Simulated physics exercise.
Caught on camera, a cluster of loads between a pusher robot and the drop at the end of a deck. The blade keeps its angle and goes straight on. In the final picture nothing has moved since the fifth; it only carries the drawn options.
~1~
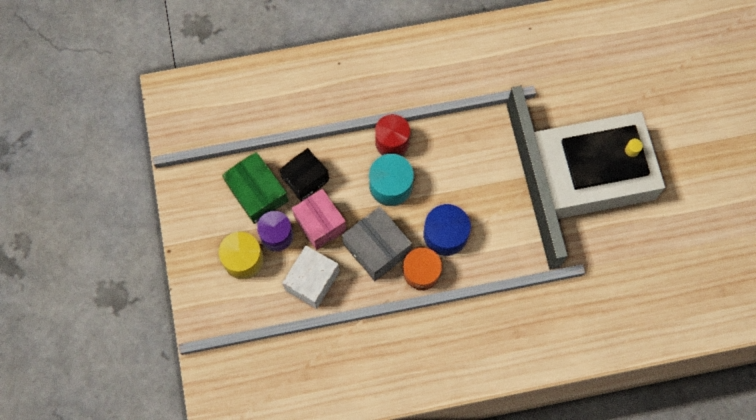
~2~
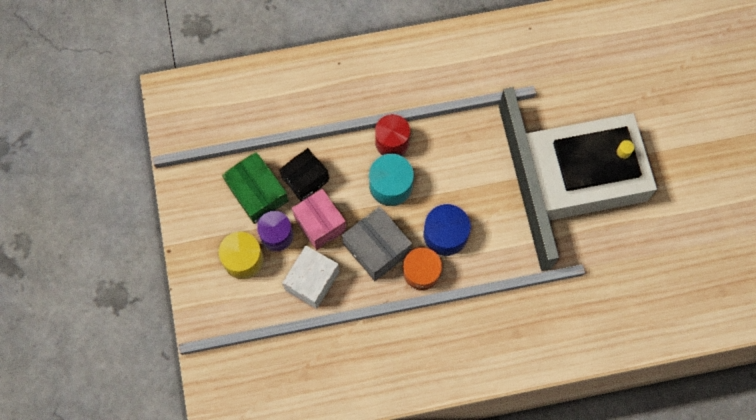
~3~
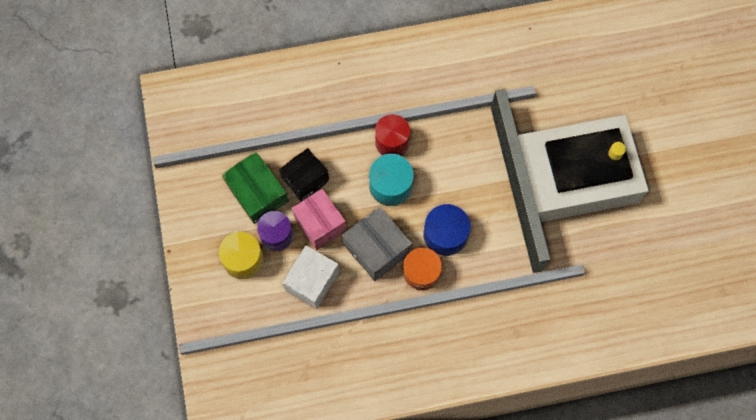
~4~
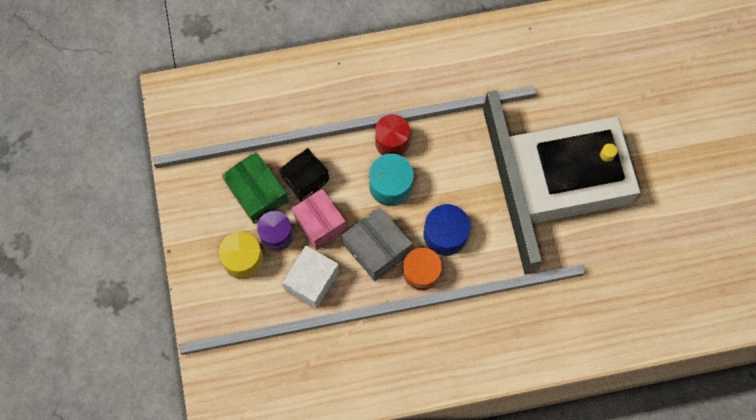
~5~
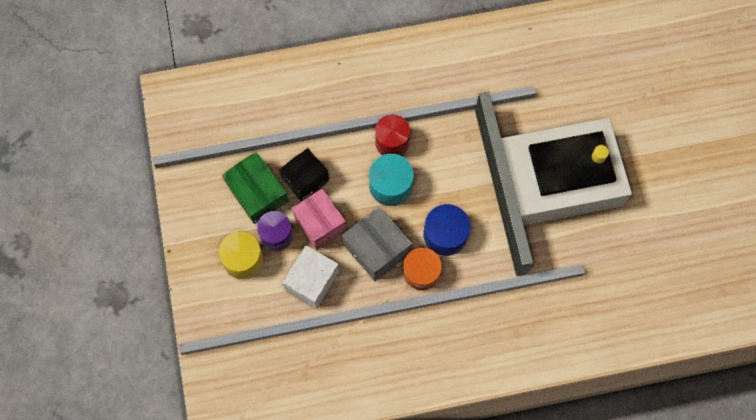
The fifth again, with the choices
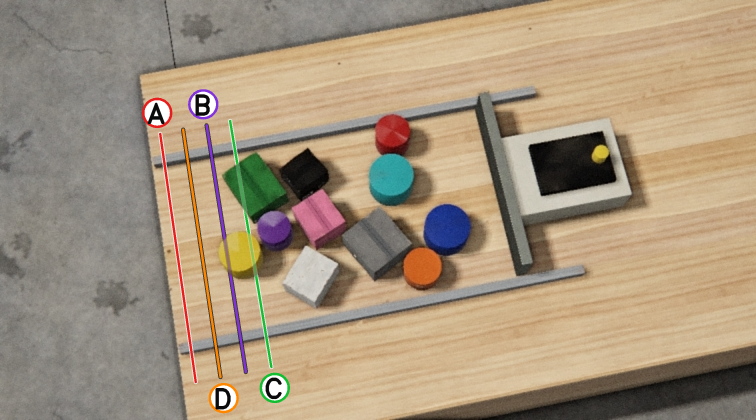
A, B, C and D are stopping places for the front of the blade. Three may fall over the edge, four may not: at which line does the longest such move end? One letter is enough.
At C, and not beyond.
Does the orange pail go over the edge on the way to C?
No.
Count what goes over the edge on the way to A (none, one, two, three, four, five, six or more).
By then, six or more.
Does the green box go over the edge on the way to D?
By then, yes.
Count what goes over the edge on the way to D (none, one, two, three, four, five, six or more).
Six or more.
On the marked copy, A at (177, 253); B at (225, 244); C at (250, 239); D at (201, 248).
Following C. Soon after the start, robot (476, 181); red canister (376, 140); orange pail (405, 277).
Later, robot (383, 199); yellow canister (206, 272); white crate (226, 306).
In the end, robot (312, 213); yellow canister over the edge; white crate over the edge; three fallen.
As for the rest, A drops eleven; B drops four; D drops seven.
